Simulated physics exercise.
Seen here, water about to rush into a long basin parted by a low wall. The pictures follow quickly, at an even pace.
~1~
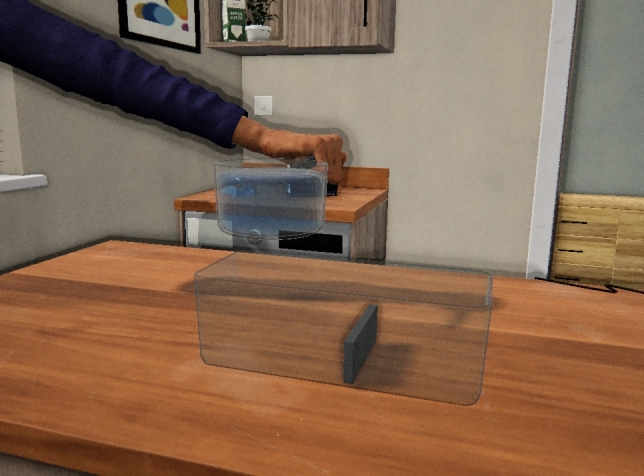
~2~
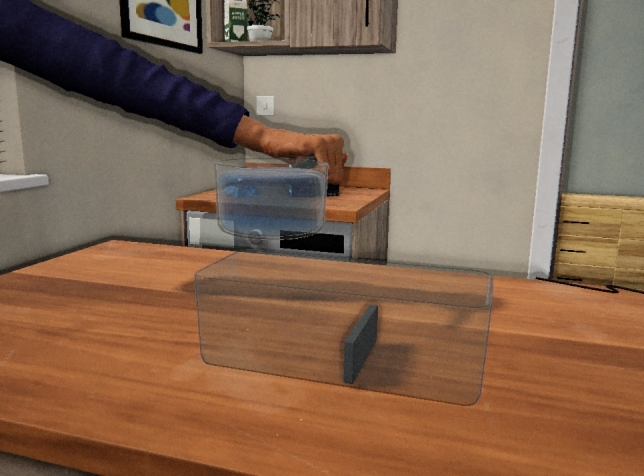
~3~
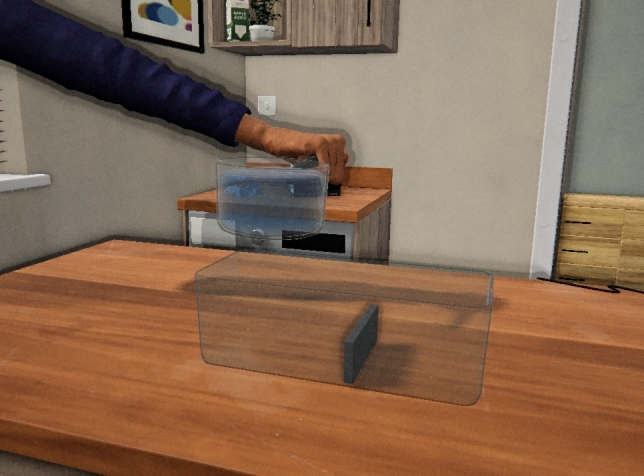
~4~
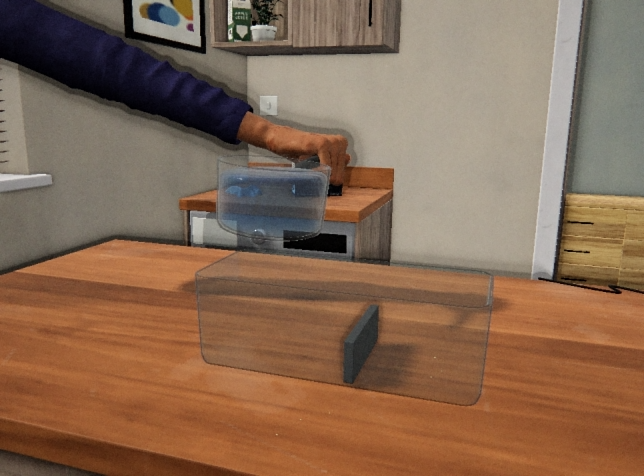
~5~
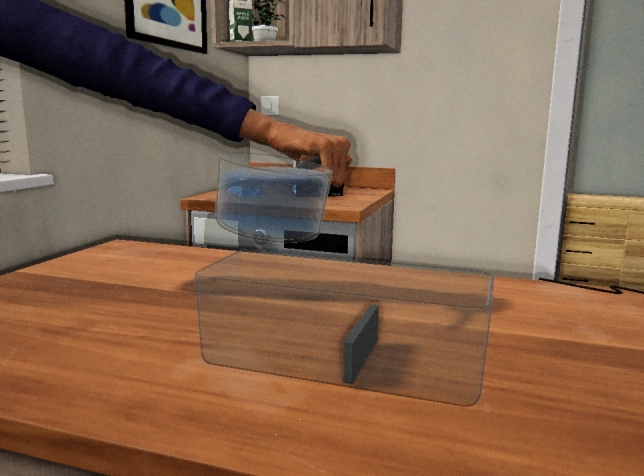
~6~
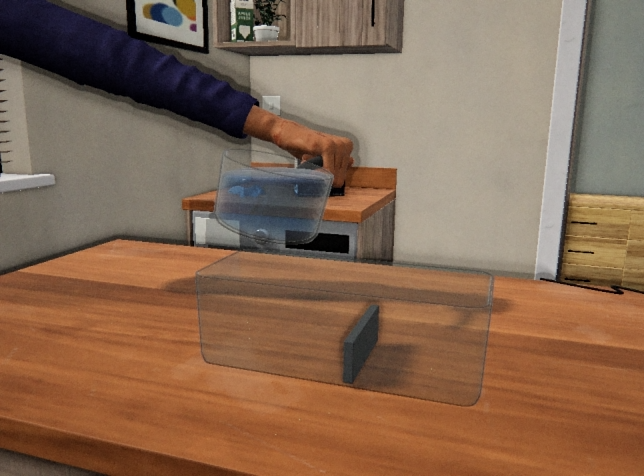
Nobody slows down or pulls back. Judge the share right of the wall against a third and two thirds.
The share right of the wall is between a third and two thirds.
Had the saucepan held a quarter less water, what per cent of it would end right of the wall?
Close to 40 per cent.
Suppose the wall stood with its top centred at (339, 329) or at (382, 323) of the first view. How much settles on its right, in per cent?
In turn 80 and 25 in a hundred.
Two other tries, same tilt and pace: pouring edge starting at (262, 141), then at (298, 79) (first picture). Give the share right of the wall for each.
In turn 5 and 55 in a hundred.
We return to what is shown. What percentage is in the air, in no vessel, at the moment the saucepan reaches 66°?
Near 20 %.
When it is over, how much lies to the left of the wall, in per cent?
Close to 40 per cent.
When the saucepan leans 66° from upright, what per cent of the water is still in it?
It comes to 60 per cent or so.
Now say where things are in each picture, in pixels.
Tilt 0°; pouring edge (324, 167); surface from (225, 171) to (324, 176); the long basin's rim runs from (217, 263) to (491, 291); the wall's top is at (362, 323), in the first frame.
Tilt 1°; pouring edge (324, 167); surface from (226, 171) to (324, 176), in the second frame.
Tilt 2°; pouring edge (326, 169); surface from (227, 170) to (325, 176), in the third frame.
Tilt 5°; pouring edge (327, 172); surface from (228, 170) to (326, 177), in the fourth frame.
Tilt 9°; pouring edge (328, 176); surface from (230, 171) to (327, 177), in the fifth frame.
Tilt 13°; pouring edge (330, 181); surface from (230, 171) to (330, 178), in the sixth frame.
A moment on, the saucepan is tipped part way and 61 per cent is still to pour, 3 is left of the wall and 13 right of it.
Next, the saucepan is tipped on its side and 14 per cent is still to pour, 23 is left of the wall and 57 right of it.
Then the saucepan is tipped right over and 1 per cent is still to pour, 40 is left of the wall and 58 right of it.
Later the saucepan is tipped right over and 0 per cent is still to pour, 42 is left of the wall and 58 right of it.
At rest 42 per cent lies left of the wall, 58 right of it and 0 outside.
